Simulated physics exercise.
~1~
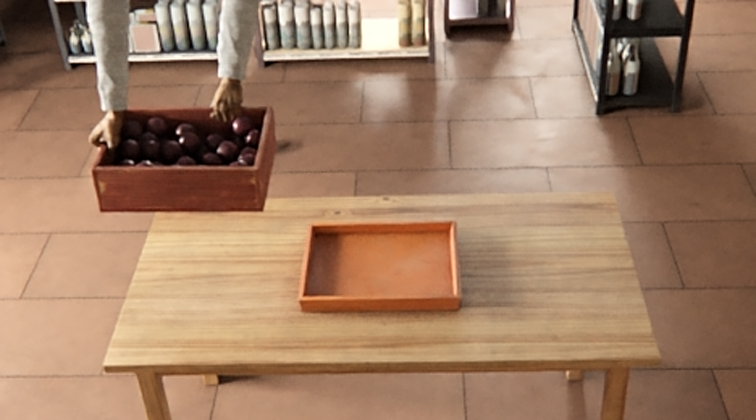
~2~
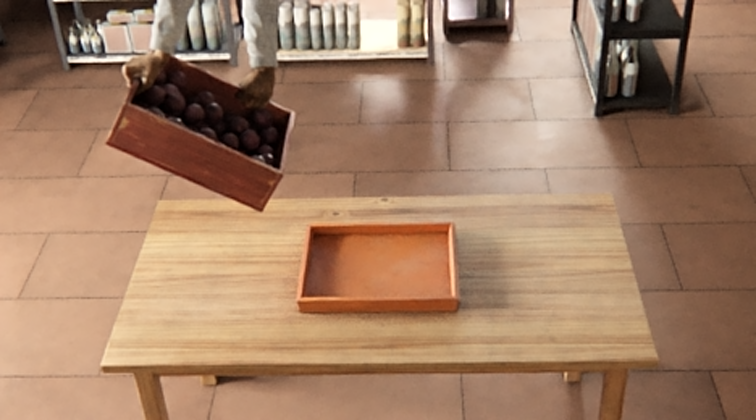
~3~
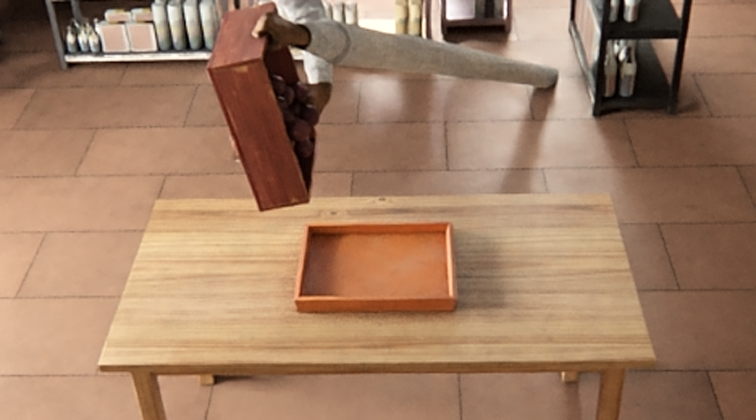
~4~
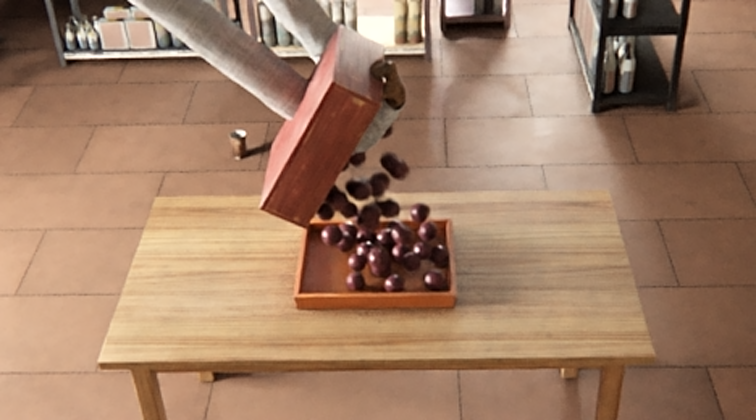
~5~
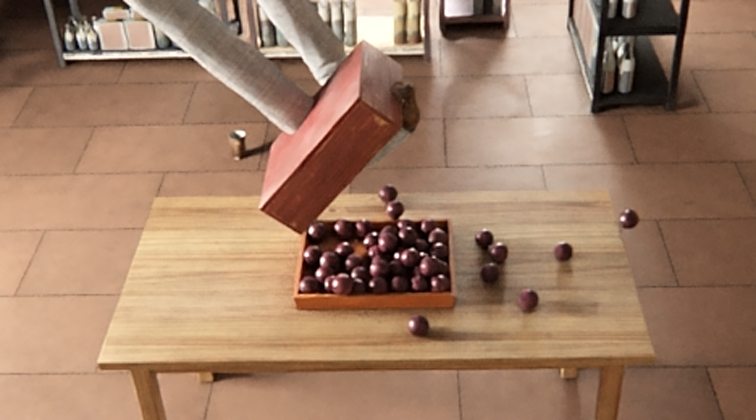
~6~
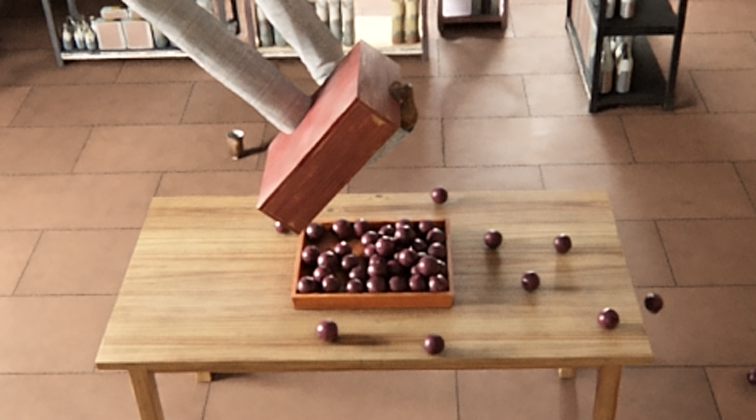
The video shows two hands tipping a red crate of dark red onions over an orange carton on a wooden table, pouring them out until many fill the carton, while others scatter across the tabletop and some roll off the right side.
